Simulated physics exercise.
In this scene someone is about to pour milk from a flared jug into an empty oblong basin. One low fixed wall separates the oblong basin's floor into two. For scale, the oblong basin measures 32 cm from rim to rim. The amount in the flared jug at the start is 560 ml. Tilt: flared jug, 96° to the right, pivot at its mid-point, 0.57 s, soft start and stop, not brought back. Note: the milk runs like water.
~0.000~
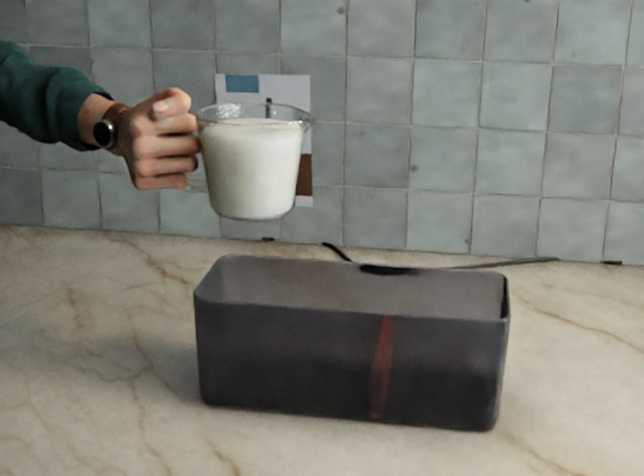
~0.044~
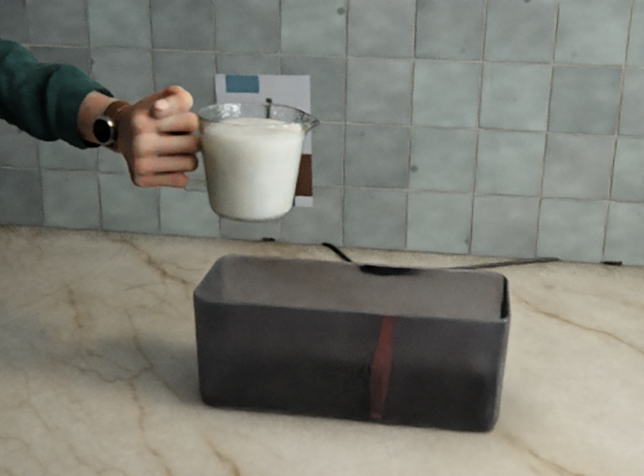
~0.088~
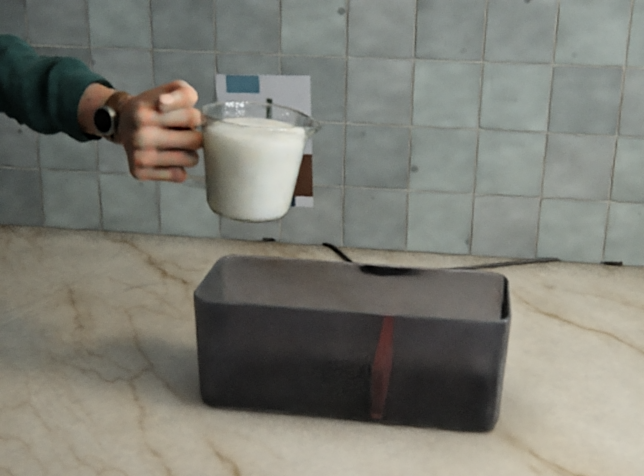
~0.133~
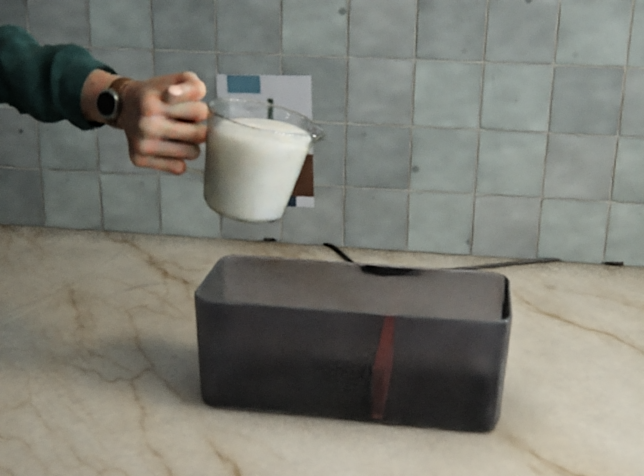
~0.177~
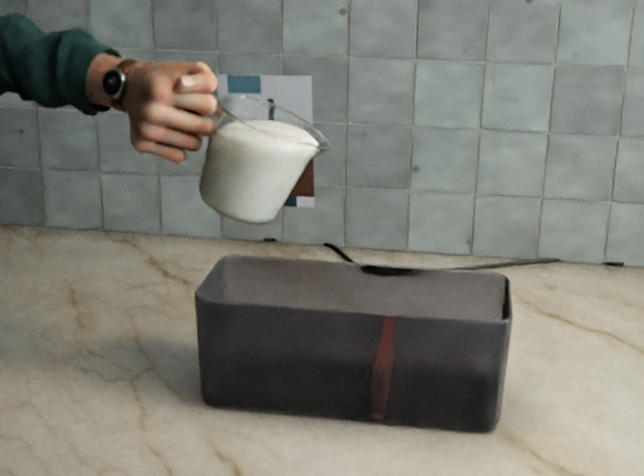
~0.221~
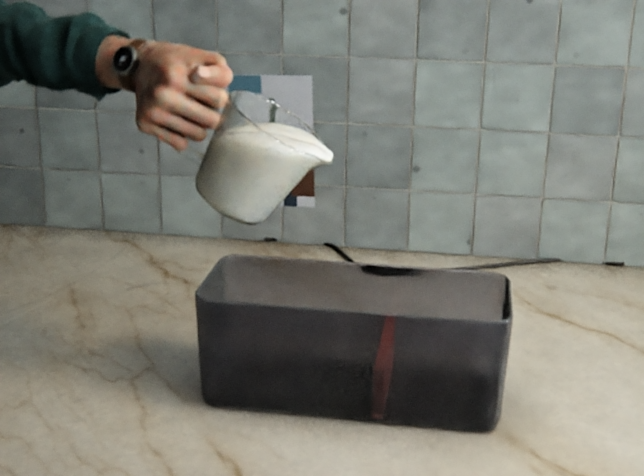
To begin with, a hand wearing a watch holds a glass jug of milk upright above a dark oblong basin on a marble counter. The jug barely moves, then the hand tilts it steadily to the right until the milk reaches the spout, while the basin stays still.
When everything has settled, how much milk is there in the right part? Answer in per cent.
16 out of 100.
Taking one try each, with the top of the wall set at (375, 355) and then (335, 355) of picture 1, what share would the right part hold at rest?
45 per cent first, 95 per cent second.
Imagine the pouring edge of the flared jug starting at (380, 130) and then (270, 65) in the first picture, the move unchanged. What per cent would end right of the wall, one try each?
Respectively about 95 and 5 percent.
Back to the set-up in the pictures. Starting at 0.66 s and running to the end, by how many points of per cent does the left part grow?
22 %.
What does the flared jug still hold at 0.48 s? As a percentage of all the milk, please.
Around 50 in a hundred.
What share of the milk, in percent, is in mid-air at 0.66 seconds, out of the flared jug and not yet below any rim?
Something like 12 per cent of the total.
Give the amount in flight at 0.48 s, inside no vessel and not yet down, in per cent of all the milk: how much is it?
Close to 28 per cent, I'd say.
After 0.48 s the tilt is 90° and 50 per cent is still to pour, 14 is left of the wall and 8 right of it.
After 0.66 s the tilt is 96° and 13 per cent is still to pour, 60 is left of the wall and 15 right of it.
After 0.86 s the tilt is 96° and 2 per cent is still to pour, 77 is left of the wall and 15 right of it.
After 1.07 s the tilt is 96° and 0 per cent is still to pour, 82 is left of the wall and 16 right of it.
In the end 82 per cent lies left of the wall, 16 right of it and 2 outside.
